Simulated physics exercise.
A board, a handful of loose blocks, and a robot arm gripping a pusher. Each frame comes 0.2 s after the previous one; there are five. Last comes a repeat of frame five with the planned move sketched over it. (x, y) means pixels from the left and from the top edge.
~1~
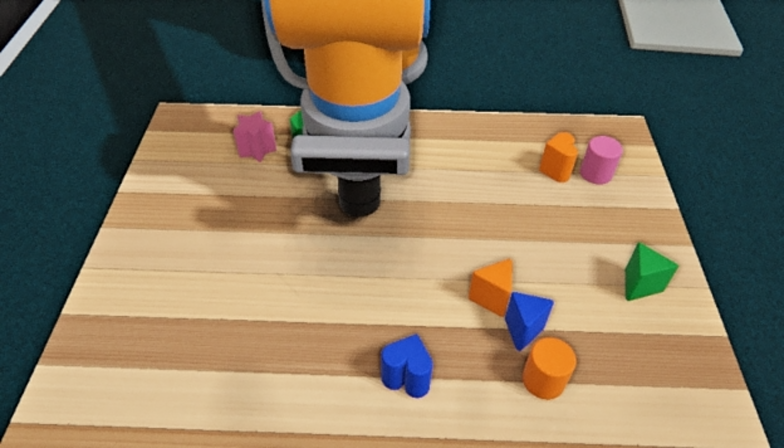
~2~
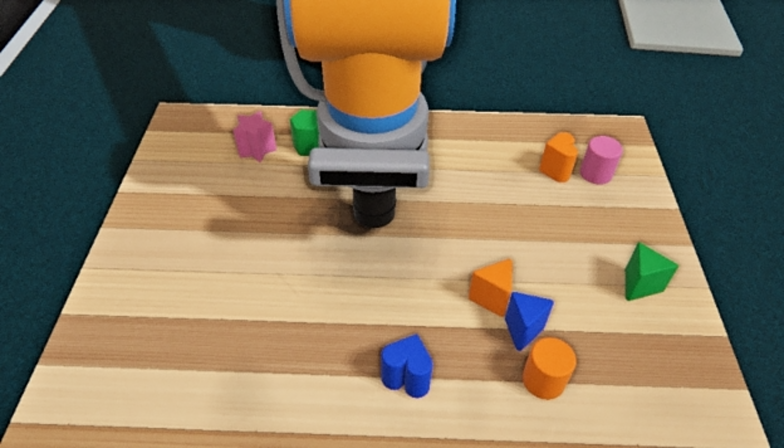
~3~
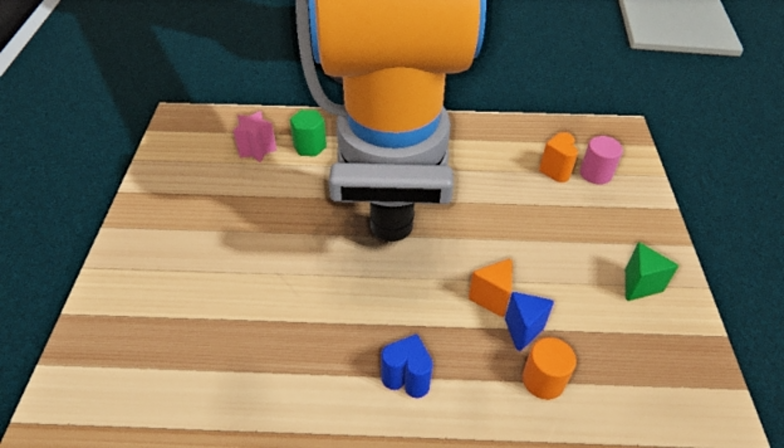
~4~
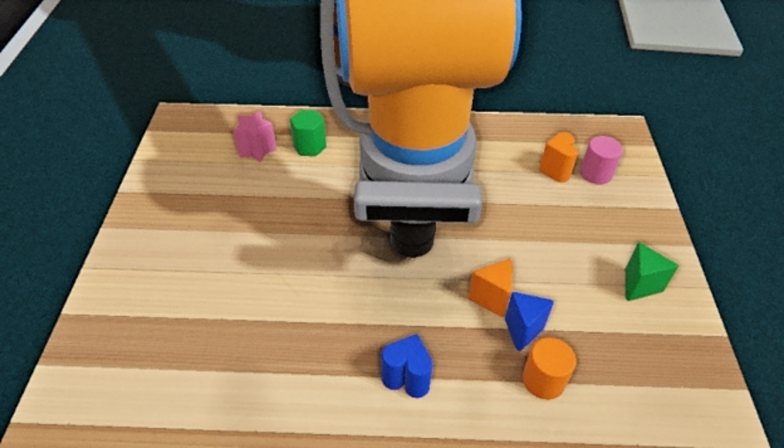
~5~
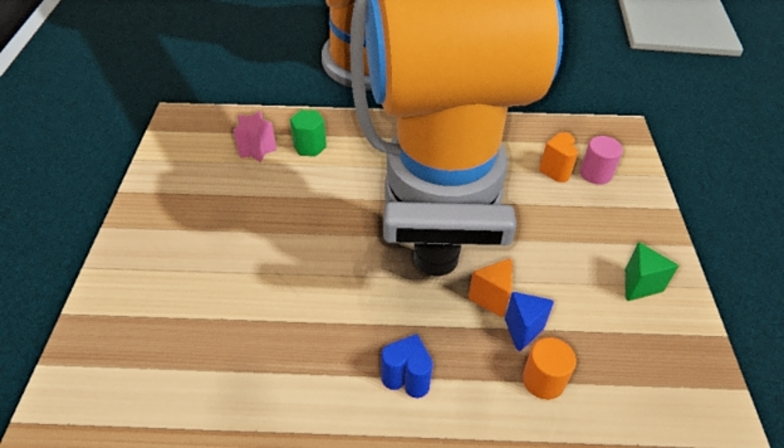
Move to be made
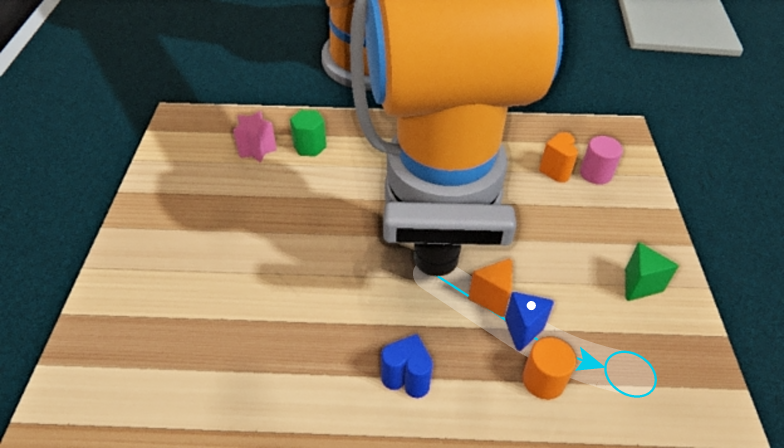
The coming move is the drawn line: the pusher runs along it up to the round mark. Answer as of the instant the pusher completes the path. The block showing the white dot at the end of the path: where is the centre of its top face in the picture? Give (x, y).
Roughly at (689, 363).
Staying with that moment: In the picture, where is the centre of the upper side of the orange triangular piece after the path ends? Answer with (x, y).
Close to (570, 292).
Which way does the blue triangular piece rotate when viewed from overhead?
The block turns clockwise.
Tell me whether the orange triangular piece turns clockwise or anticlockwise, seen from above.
It makes a counterclockwise turn.
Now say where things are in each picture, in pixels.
The first picture shows lower end of the pusher at (360, 203), tops of blocks, orange triangular piece at (498, 273), blue triangular piece at (531, 306), orange disc at (554, 356), green triangular piece at (653, 260).
The second picture shows pusher at (375, 214), blocks as before.
The third picture shows pusher at (392, 227), blocks as before.
The fourth picture shows pusher at (412, 242), blocks as before.
The fifth picture shows pusher at (436, 260), orange triangular piece at (498, 273), blue triangular piece at (531, 306), orange disc at (554, 356), green triangular piece at (653, 260).
The drawn path runs from (435, 274) by way of (491, 311) and (555, 349) to (630, 374); the dot is on the blue triangular piece.
One third of the way, pusher at (495, 297); orange triangular piece at (536, 284), turned 75° anticlockwise; blue triangular piece at (548, 313), turned 55° clockwise.
Two thirds of the way, pusher at (561, 336); orange triangular piece at (570, 292); blue triangular piece at (607, 338), turned 35° clockwise; orange disc at (562, 365).
At the end, pusher at (639, 361); orange triangular piece at (570, 292), turned 125° anticlockwise; blue triangular piece at (689, 363), turned 35° clockwise; orange disc at (568, 369); green triangular piece not moved.
